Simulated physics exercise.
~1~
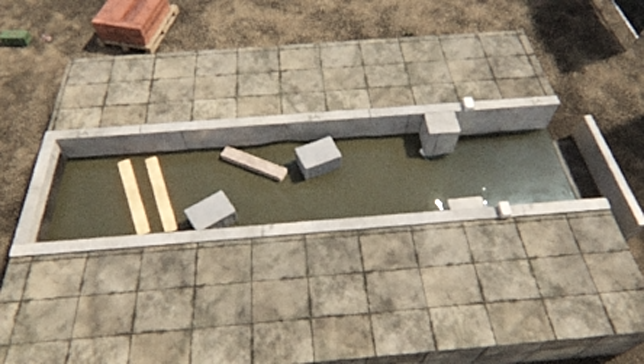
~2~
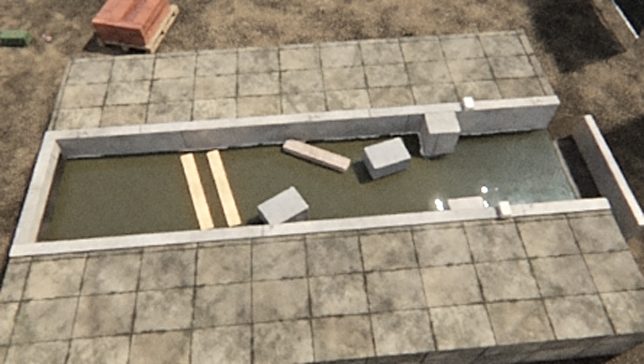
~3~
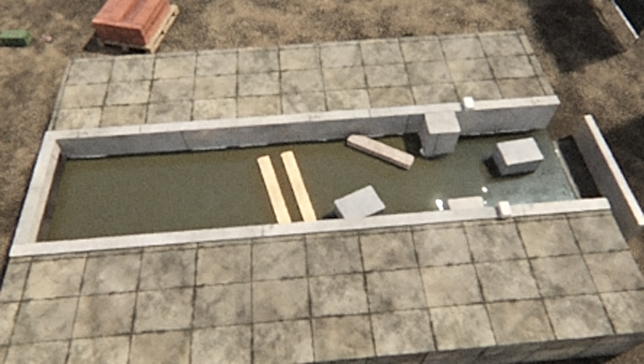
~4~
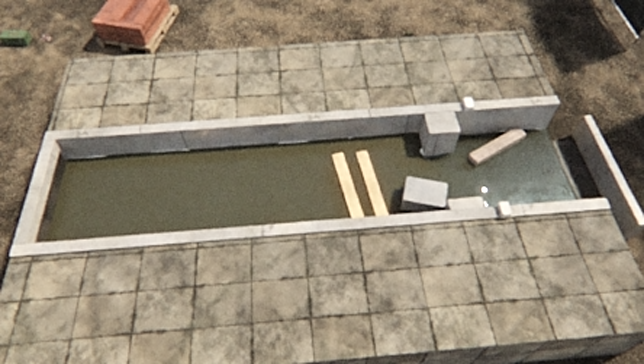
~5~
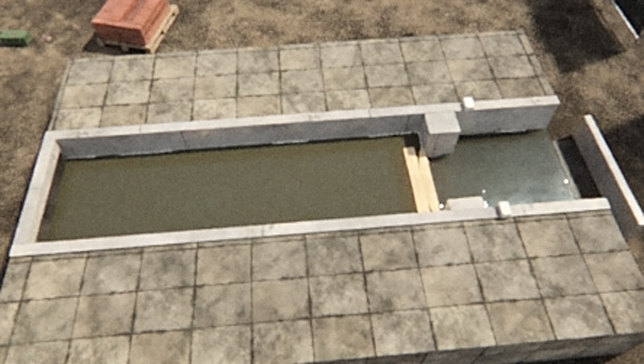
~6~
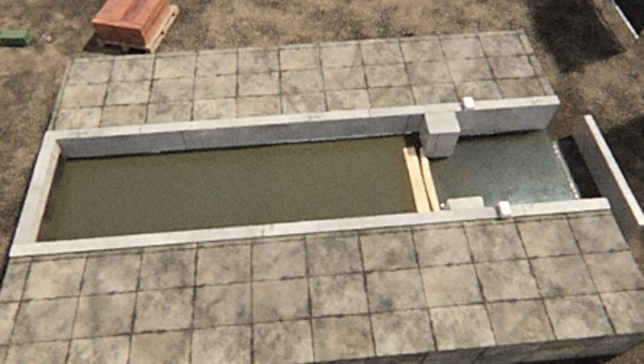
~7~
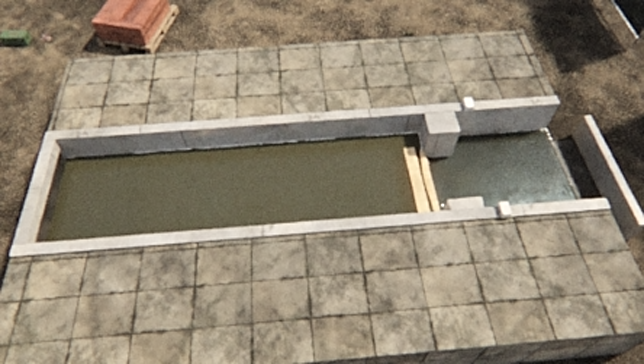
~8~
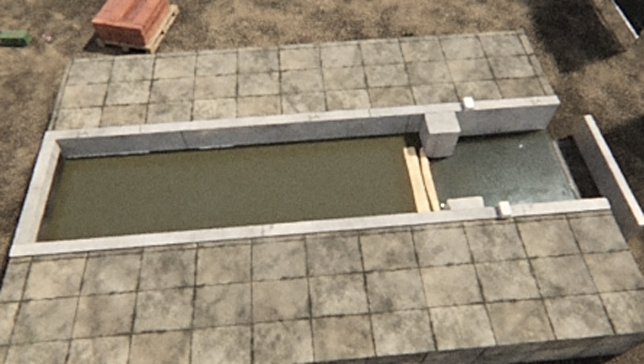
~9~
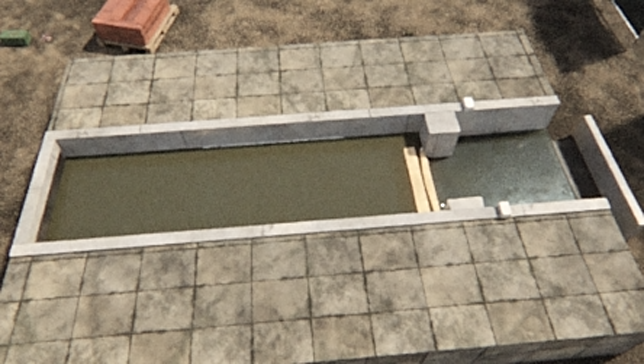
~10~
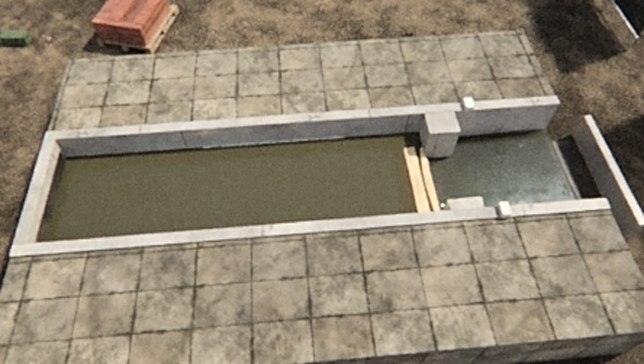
A long, narrow channel of murky green water, walled in pale concrete and flanked by stained paving slabs, is seen from above, with a stack of red bricks on a pallet at the upper left. Two pale yellow beams, two grey blocks and a pinkish-brown beam float in the left and middle parts. All five drift right, and one grey block leads through the narrow gap past the white marks. The brownish beam and the other block follow it out of sight. The two yellow beams reach the gap, lodge side by side across it, and stay there to the end.
